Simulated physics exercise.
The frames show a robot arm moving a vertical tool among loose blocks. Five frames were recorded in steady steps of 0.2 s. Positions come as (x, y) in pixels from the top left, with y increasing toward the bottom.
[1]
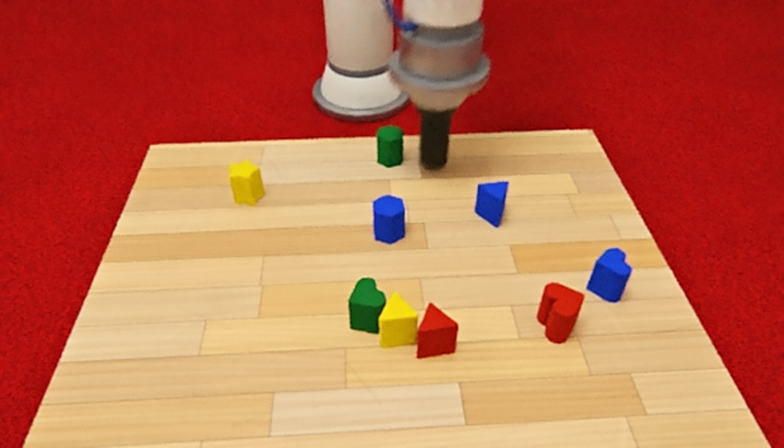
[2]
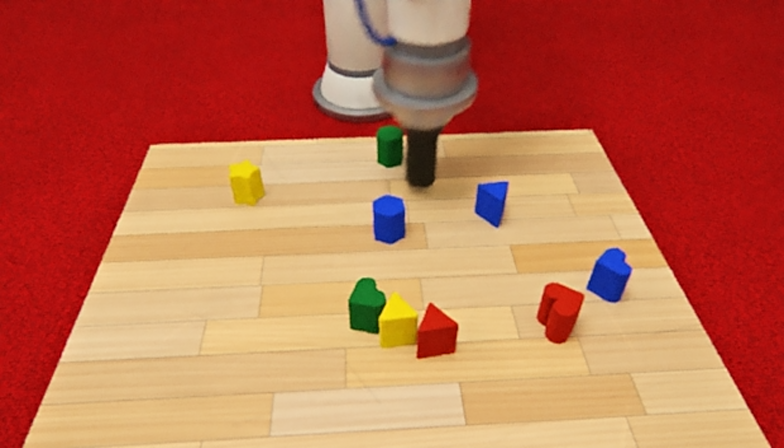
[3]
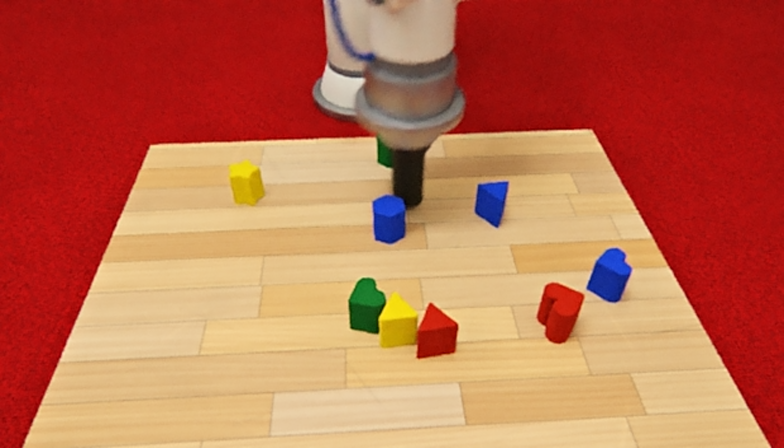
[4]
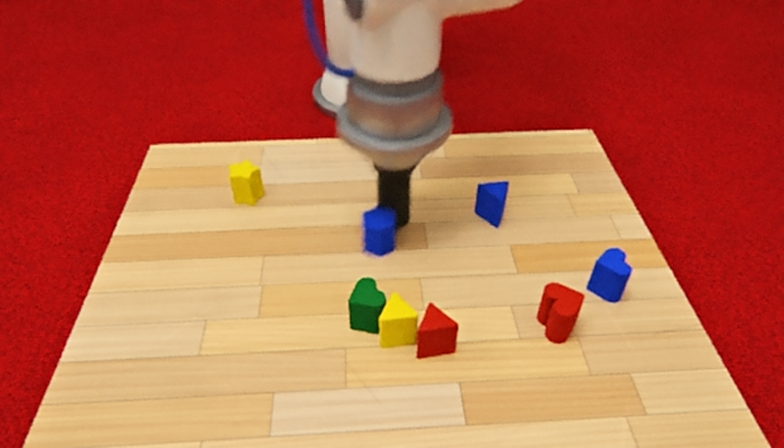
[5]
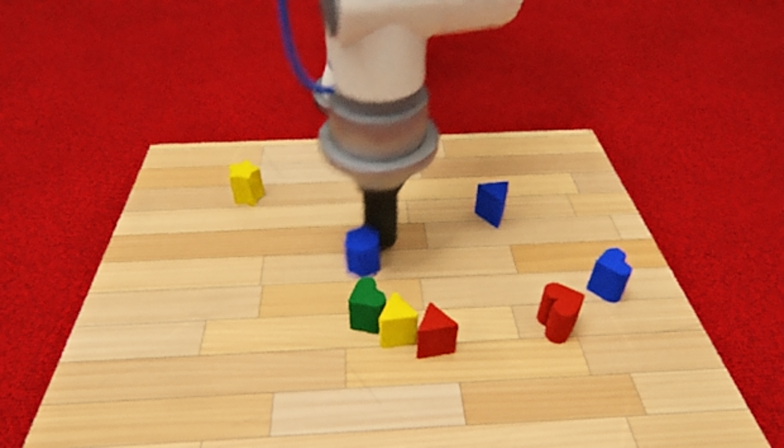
A white and grey robot arm with a dark vertical tool reaches over a pale wooden board on a red surface, seen from a fixed, raised viewpoint. Blue, green, yellow and red blocks lie scattered, with a green heart and yellow and red triangles grouped near the centre. The tool moves forward and left, pushing a blue six-sided block towards the green heart.
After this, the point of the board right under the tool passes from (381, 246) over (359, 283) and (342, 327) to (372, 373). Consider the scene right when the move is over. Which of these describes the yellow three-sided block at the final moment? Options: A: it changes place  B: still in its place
A - it changes place.
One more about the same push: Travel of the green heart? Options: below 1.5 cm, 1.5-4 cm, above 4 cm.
Displaced more than 4 cm.
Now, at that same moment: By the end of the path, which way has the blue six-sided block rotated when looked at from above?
Clockwise, looking down.
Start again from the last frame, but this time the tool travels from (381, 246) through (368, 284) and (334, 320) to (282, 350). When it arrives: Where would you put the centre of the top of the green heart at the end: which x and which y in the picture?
Answer: (363, 312).
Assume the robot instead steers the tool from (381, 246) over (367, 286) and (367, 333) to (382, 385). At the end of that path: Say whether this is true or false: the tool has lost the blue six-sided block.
Answer: True.
On the path given first. One third of the way, tool at (358, 276); blue six-sided block at (332, 277), turned 15° clockwise.
Two thirds of the way, tool at (341, 319); blue six-sided block at (302, 315), turned 45° clockwise; green heart at (373, 318), turned 45° anticlockwise; yellow three-sided block at (407, 314), turned 25° anticlockwise; red three-sided block at (441, 318).
At the end, tool at (371, 364); blue six-sided block at (301, 316), turned 50° clockwise; green heart at (413, 349), turned 100° anticlockwise; yellow three-sided block at (418, 315), turned 70° anticlockwise; red three-sided block at (444, 319).
